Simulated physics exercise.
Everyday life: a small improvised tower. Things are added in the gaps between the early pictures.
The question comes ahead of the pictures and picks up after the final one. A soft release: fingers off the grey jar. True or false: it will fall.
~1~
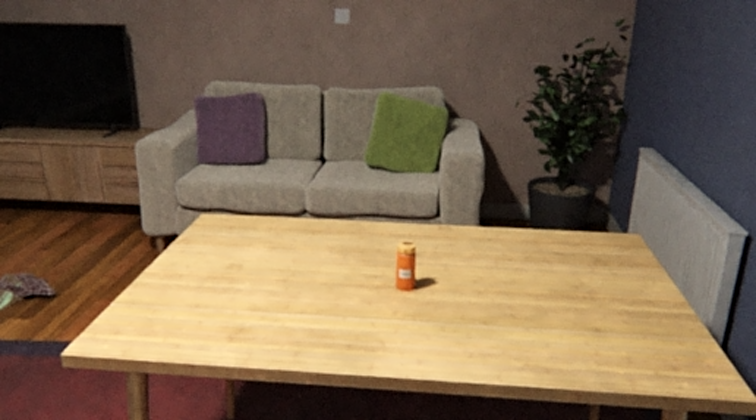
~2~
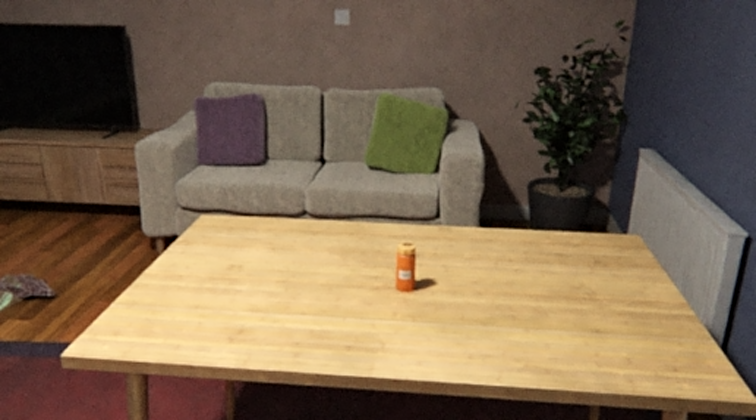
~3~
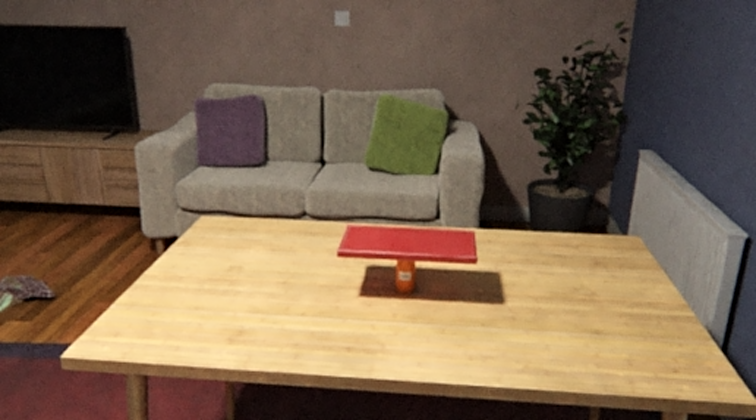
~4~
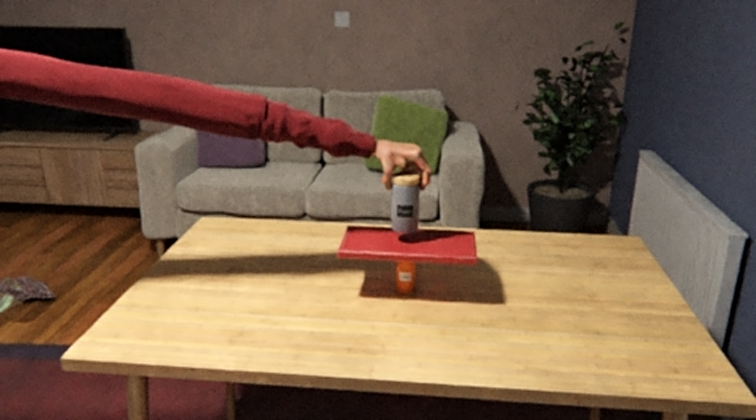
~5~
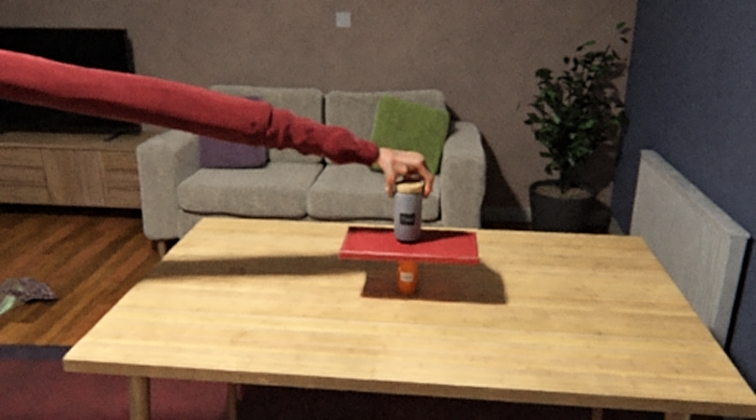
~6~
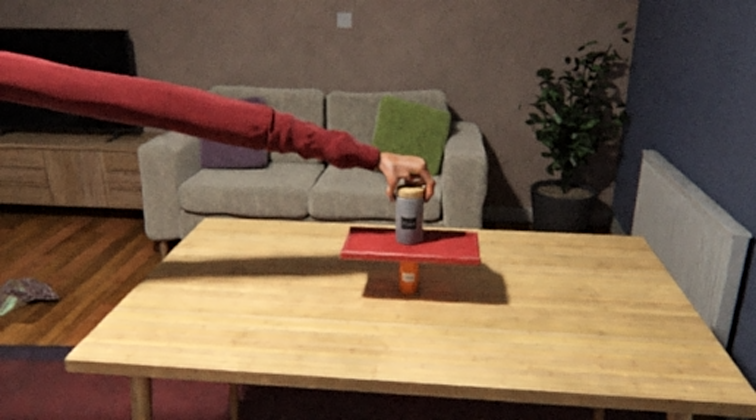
False.
Then, 0.20 s after the last picture, nothing has stirred.
Then, 0.50 s after the last picture, grey jar resting near (410, 215).
At rest, all 3 in place. Seen from the same camera at the end, grey jar near (410, 215). The stack stays up.
